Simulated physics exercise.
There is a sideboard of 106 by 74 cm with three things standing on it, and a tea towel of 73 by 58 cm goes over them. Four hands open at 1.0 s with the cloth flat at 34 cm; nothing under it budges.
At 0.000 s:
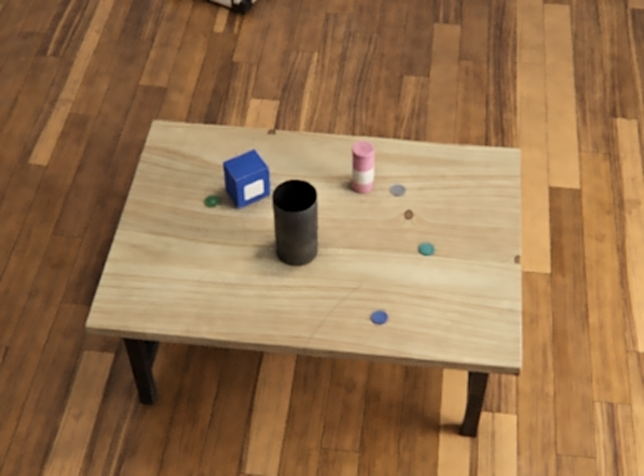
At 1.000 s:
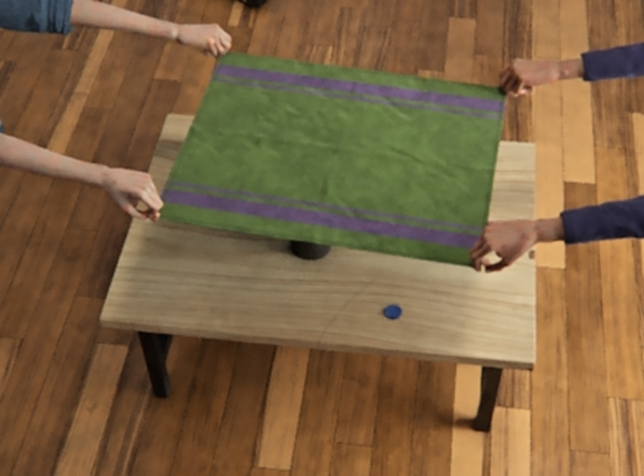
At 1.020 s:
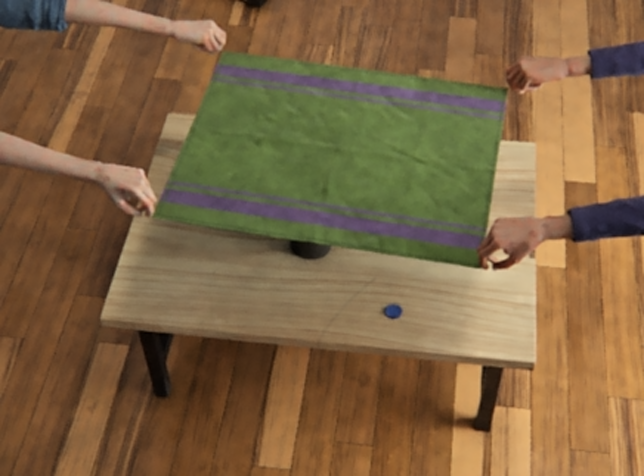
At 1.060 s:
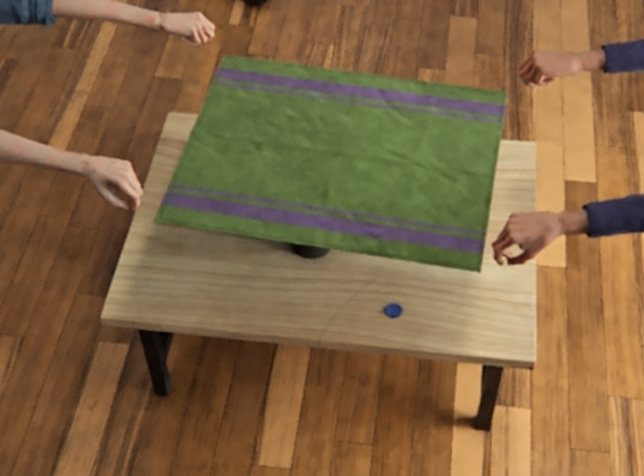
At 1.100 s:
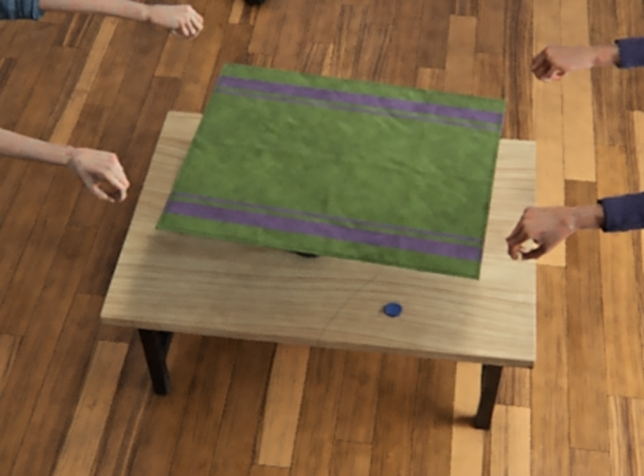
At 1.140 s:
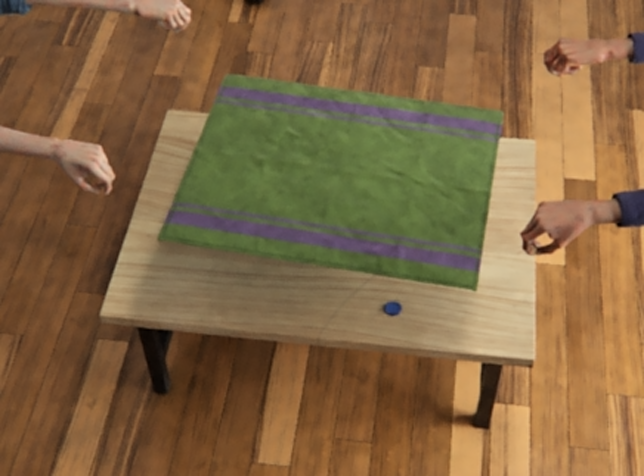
On a wooden table holding a black cup, a blue box, a pink container and small discs, four hands held a green, purple-striped cloth overhead, then let go and drew back as it sank slightly.
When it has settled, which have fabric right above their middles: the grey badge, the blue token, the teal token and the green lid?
At the end, the grey badge is overspread. The blue token is overspread. The teal token is overspread. The green lid stays unveiled.
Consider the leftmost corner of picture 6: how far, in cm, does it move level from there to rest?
That corner moves about 12 cm, measured flat, before it rests.
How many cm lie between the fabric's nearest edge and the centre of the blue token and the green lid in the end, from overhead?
Around 7 centimetres for the first one and around 2 centimetres for the second.
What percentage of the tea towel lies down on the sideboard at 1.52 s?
20 %.
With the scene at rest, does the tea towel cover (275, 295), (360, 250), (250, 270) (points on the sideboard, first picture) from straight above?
The first is hidden; the second is hidden; the third is hidden.
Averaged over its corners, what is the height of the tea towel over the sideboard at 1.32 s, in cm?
0 cm.
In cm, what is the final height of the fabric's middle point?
Looks like close to 20 cm up.
By 1.3 s, 15 % of it is down, spanning 64 by 58 cm, above teal token, blue token, grey badge.
By 1.5 s, 20 % of it is down, spanning 62 by 58 cm, above teal token, blue token, grey badge.
By 1.7 s, 20 % of it is down, spanning 62 by 58 cm, above teal token, blue token, grey badge.
By 1.9 s, 20 % of it is down, spanning 62 by 58 cm, above teal token, blue token, grey badge.
By 2.7 s, 20 % of it is down, spanning 62 by 58 cm, above teal token, blue token, grey badge.
